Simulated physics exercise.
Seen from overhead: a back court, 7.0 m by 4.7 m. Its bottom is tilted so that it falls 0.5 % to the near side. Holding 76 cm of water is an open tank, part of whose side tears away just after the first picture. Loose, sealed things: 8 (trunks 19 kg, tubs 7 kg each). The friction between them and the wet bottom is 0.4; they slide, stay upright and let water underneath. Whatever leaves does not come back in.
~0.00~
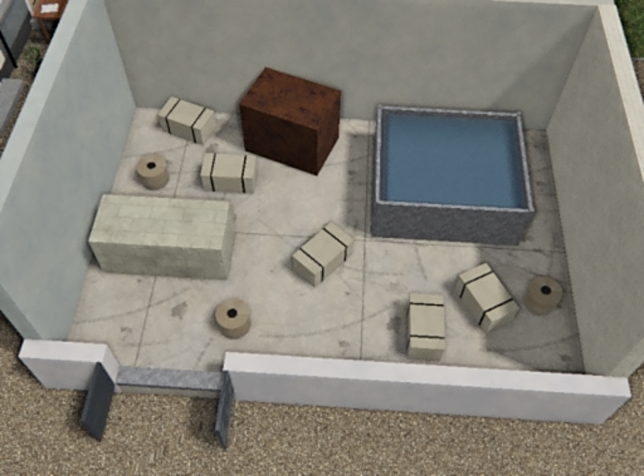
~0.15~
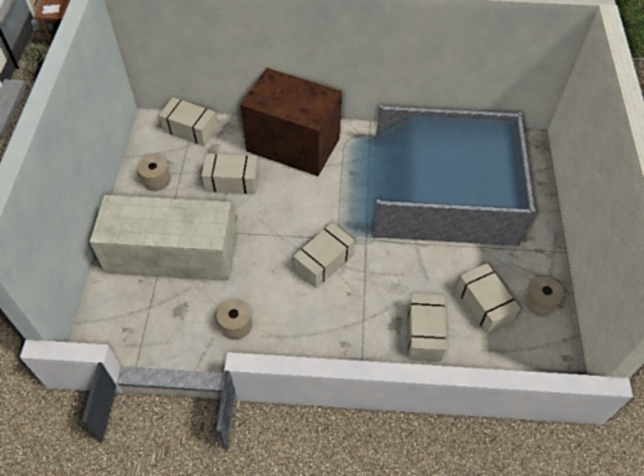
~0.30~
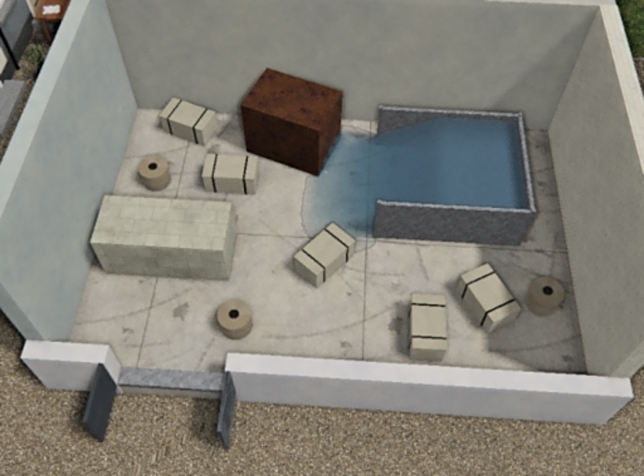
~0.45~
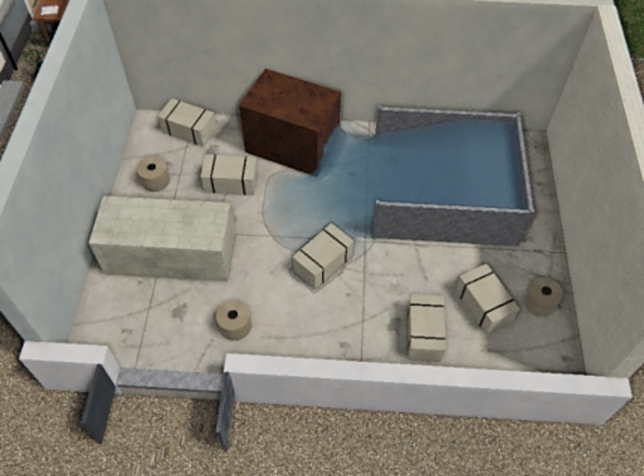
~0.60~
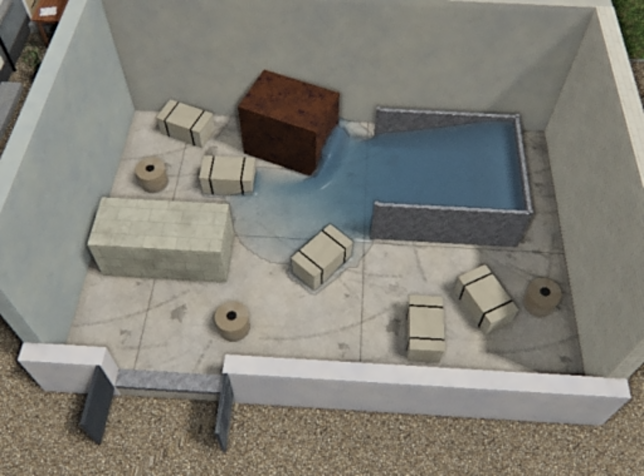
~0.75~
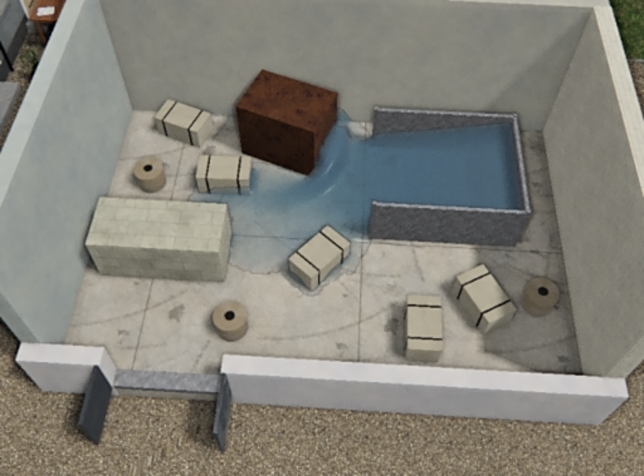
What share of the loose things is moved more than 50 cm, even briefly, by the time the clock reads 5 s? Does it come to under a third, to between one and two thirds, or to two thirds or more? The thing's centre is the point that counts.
Two thirds or a larger share of them move that far.
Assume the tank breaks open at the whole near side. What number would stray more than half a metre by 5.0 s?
Result: 5.
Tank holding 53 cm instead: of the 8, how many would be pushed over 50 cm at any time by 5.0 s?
That would make 5 of them.
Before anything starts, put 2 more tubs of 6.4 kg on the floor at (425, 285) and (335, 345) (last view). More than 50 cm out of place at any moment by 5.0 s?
The first comes out within the limit, the second beyond the limit.
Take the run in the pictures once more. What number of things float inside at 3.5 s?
Answer: 5.
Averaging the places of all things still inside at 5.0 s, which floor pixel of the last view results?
The average lands around (357, 266).
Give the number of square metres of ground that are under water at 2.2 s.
Roughly 21 m2 of it is wet.
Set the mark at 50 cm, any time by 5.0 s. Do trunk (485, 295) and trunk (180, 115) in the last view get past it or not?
In turn: Under, more.
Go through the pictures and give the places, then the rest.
In the first frame, a trunk at (229, 165), on the bottom; a trunk at (323, 248), on the bottom; 3.8 m2 under water; 0 of 8 have shifted.
In the second frame, a trunk at (230, 166) rests on the ground; a trunk at (324, 248), on the bottom; 4.9 m2 under water; 0 of 8 have shifted.
In the third frame, a trunk at (230, 166), on the bottom; a trunk at (325, 248) rests on the ground; water covers 6.1 m2; 0 of 8 have shifted.
In the fourth frame, a trunk at (229, 167) rests on the ground; a trunk at (324, 249) rests on the ground; 7.2 m2 under water; 0 of 8 have shifted.
In the fifth frame, a trunk at (227, 168) rests on the ground; a trunk at (322, 250) rests on the ground; 8.3 m2 under water; 0 of 8 have shifted.
In the sixth frame, a trunk at (224, 167) rests on the ground, 3 cm from its start; a trunk at (320, 251), on the bottom; 9.5 m2 under water; 0 of 8 have shifted.
After 1.1 s 1 of 8 are over 50 cm from their spots; 0 afloat.
After 2.2 s 3 of 8 are over 50 cm from their spots; 3 afloat.
After 3.5 s 5 of 8 are over 50 cm from their spots; 5 afloat.
After 5.0 s 7 of 8 are over 50 cm from their spots, and 7 have been at some point; 4 afloat.
